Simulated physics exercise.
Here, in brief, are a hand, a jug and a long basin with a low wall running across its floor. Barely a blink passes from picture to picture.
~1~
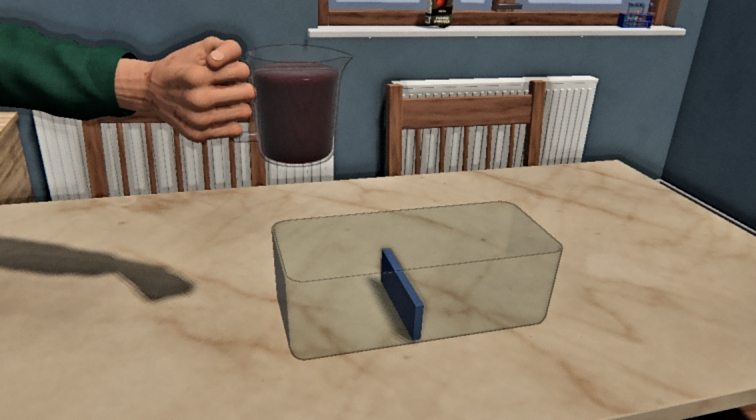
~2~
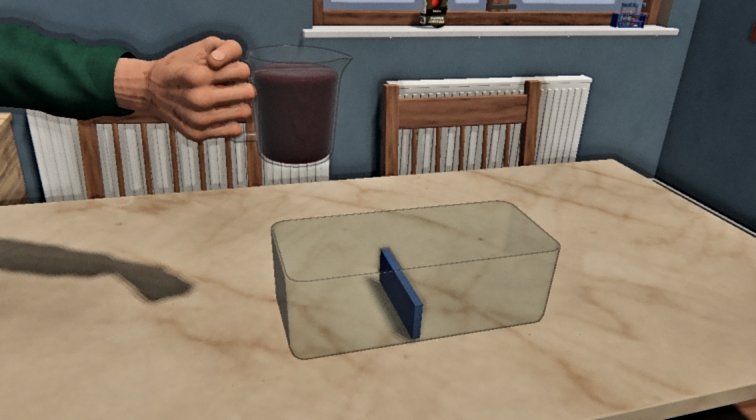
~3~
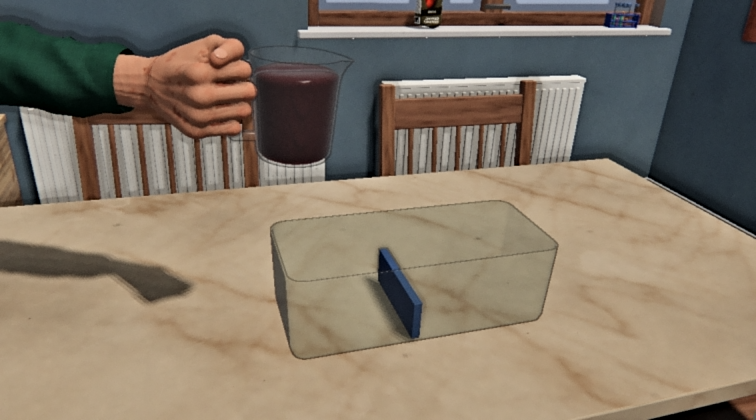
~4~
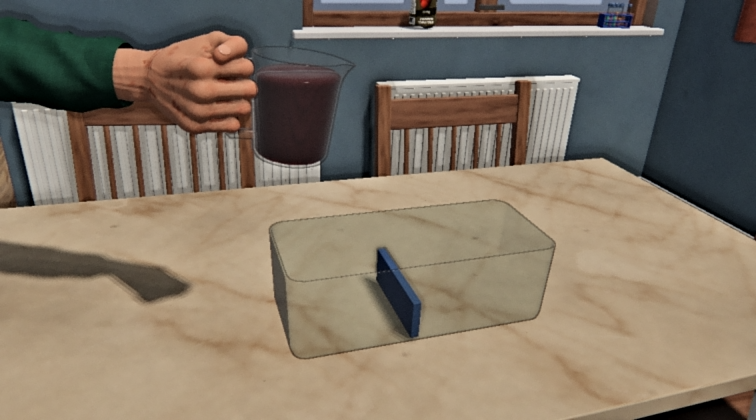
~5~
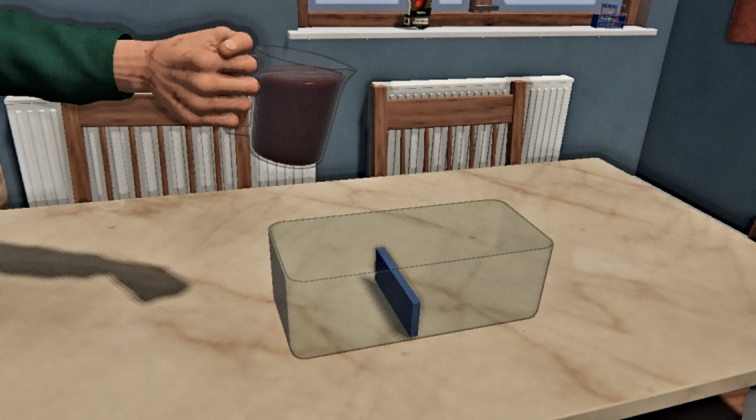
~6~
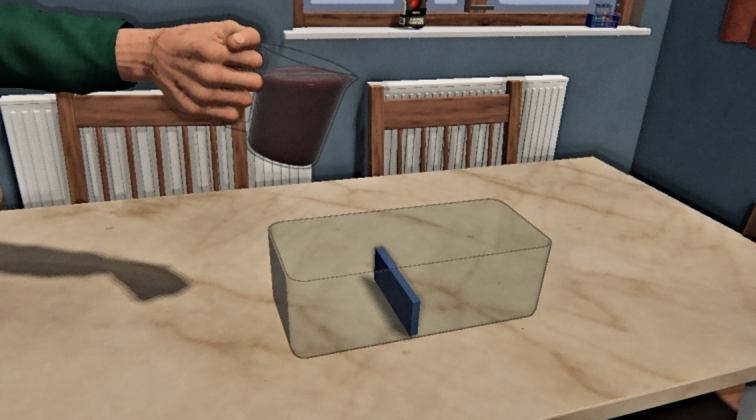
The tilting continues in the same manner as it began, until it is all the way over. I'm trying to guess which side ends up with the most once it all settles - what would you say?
Hmm, the right portion ends up holding the most.
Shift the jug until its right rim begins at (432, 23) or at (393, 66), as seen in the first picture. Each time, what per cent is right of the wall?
You'd see around 95 per cent, and then around 90 per cent.
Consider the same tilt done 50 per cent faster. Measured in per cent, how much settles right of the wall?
About 45 per cent.
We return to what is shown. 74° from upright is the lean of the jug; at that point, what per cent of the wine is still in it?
70 %.
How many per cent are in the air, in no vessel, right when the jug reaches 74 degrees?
It works out to about 20 percent.
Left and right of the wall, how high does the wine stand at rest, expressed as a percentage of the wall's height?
On the left it's around 20 per cent; on the right, 20 per cent.
A moment on, the tilt is 74° and 68 per cent is still to pour, 1 is left of the wall and 9 right of it.
Next, the tilt is 111° and 10 per cent is still to pour, 18 is left of the wall and 57 right of it.
Then the tilt is 121° and 0 per cent is still to pour, 39 is left of the wall and 59 right of it.
Later the tilt is 121° and 0 per cent is still to pour, 39 is left of the wall and 59 right of it.
In the end 39 per cent lies left of the wall, 59 right of it and 2 outside.
